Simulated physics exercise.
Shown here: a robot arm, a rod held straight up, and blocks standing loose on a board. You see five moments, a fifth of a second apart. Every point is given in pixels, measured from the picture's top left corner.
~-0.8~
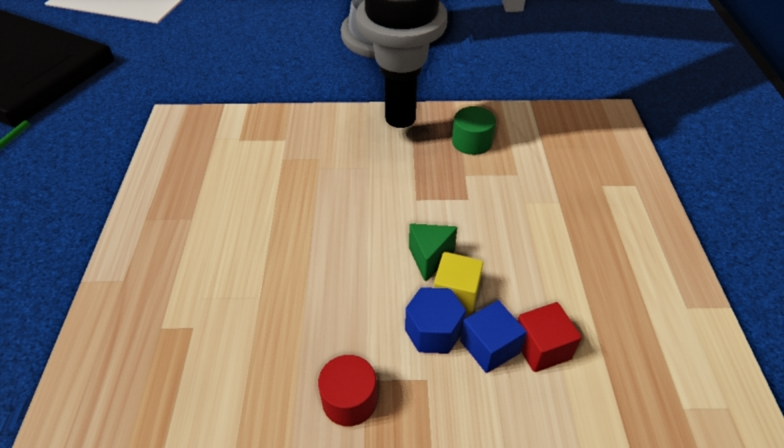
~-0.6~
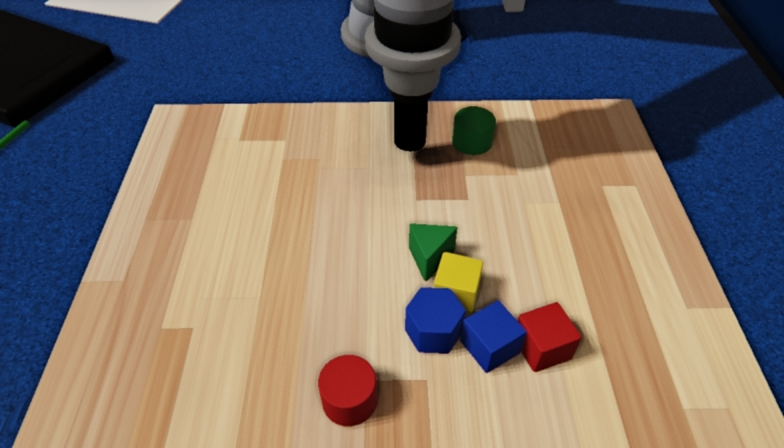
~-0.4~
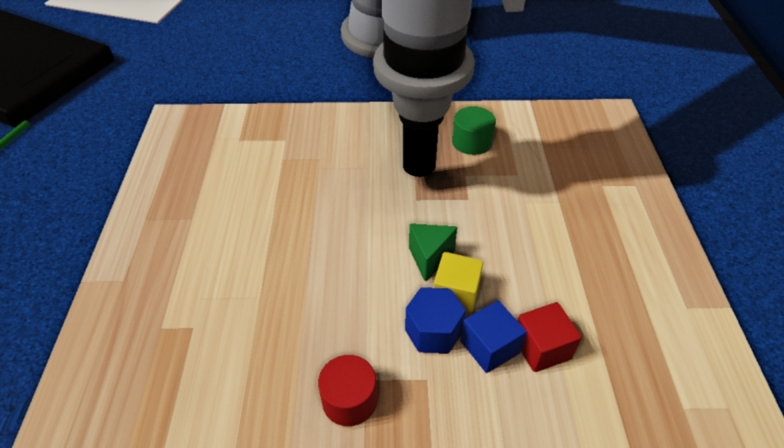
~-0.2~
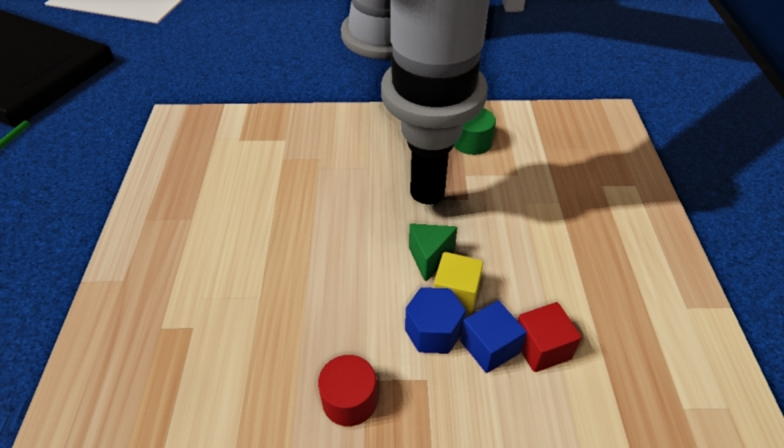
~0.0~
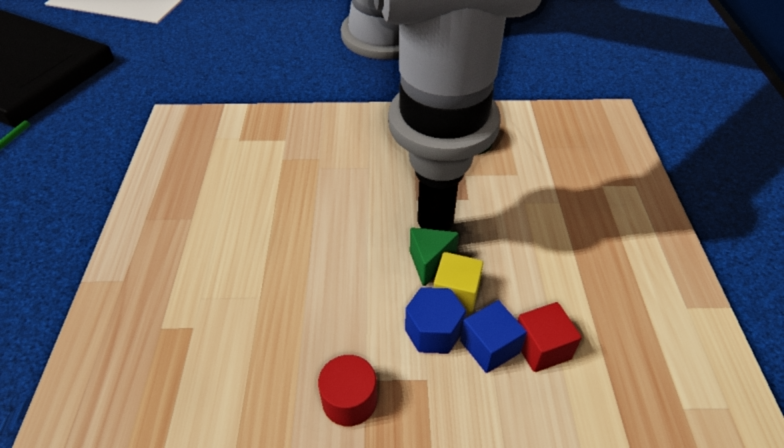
The clip opens on a wooden board holding loose coloured blocks, with a robot arm's dark upright rod near the far edge beside a green cylinder. The arm moves the rod steadily toward the viewer and slightly right, up to the green triangle, while the blocks show little or no movement.
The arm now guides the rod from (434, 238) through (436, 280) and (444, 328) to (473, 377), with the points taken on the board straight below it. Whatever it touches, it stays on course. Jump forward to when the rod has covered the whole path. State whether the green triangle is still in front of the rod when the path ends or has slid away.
Expect to find it next to or behind the rod.
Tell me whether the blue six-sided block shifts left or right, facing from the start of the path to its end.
It is displaced to the right.
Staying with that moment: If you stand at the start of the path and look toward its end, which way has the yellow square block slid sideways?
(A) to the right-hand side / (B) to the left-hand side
Answer: B.
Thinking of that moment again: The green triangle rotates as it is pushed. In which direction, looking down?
Prediction: Clockwise.
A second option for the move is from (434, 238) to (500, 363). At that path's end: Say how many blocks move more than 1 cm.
There will be three or more blocks displaced.
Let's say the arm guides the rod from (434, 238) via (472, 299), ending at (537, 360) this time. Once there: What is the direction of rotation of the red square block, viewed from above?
Looking down: Anticlockwise.
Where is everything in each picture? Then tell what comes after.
Rod's lower end (400, 119); green triangle (432, 236); blue six-sided block (436, 309); yellow square block (459, 271); blue square block (495, 325), in the first picture.
Rod (410, 142); blocks still, in the second picture.
Rod (419, 166); blocks still, in the third picture.
Rod (428, 192); blocks still, in the fourth picture.
Rod (436, 221); green triangle (432, 241); blue six-sided block (436, 309); yellow square block (459, 271); blue square block (495, 325), in the fifth picture.
The first path, step by step. One third of the way, rod (438, 264); green triangle (417, 282), turned 20° clockwise; blue six-sided block (435, 318); yellow square block (472, 284).
Two thirds of the way, rod (446, 312); green triangle (397, 302), turned 45° clockwise; blue six-sided block (427, 345), turned 35° anticlockwise; yellow square block (487, 293), turned 20° anticlockwise; blue square block (505, 333), turned 15° clockwise.
At the end, rod (476, 362); green triangle (397, 302), turned 45° clockwise; blue six-sided block (424, 364); yellow square block (489, 294), turned 30° anticlockwise; blue square block (532, 352).
